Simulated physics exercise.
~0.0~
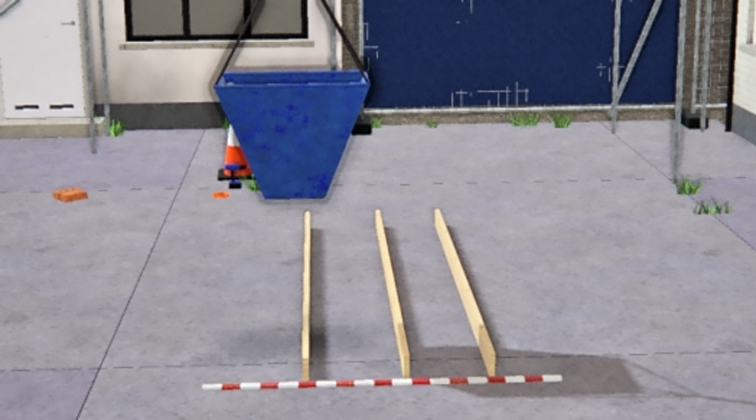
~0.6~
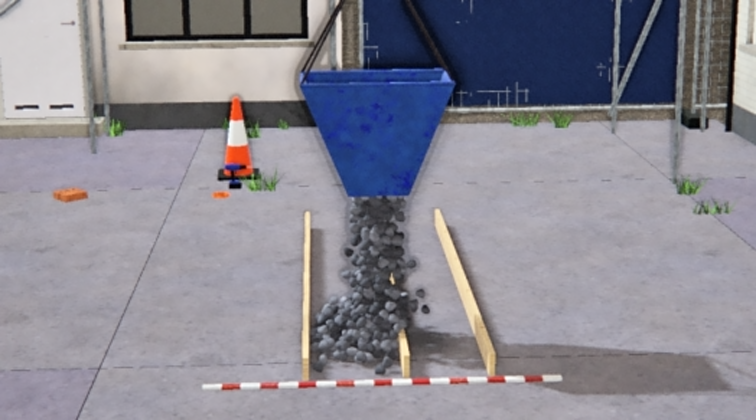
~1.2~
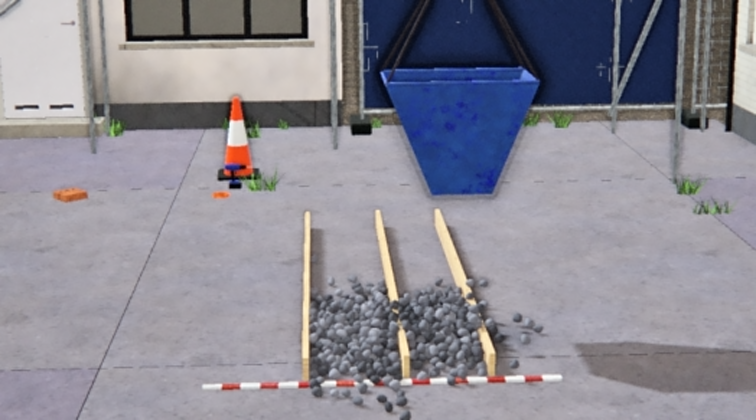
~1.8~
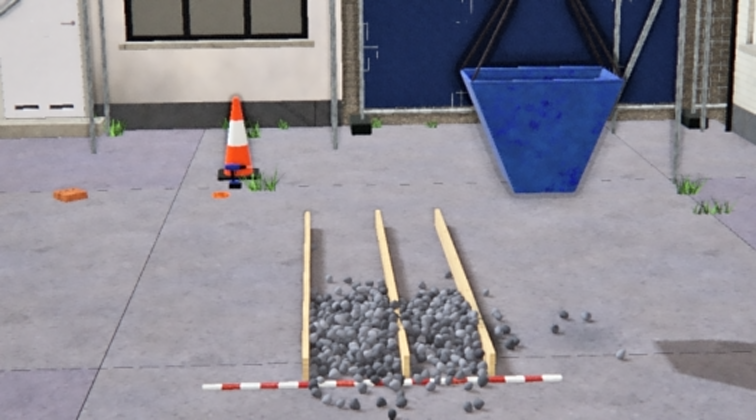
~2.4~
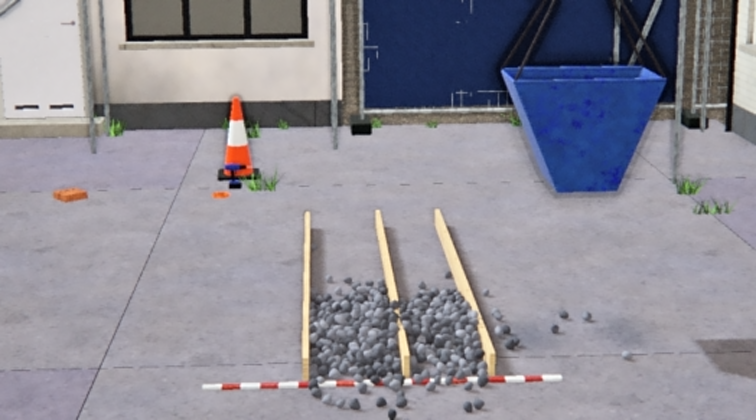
A blue skip moves right, dropping grey stones that settle mostly between three wooden planks.
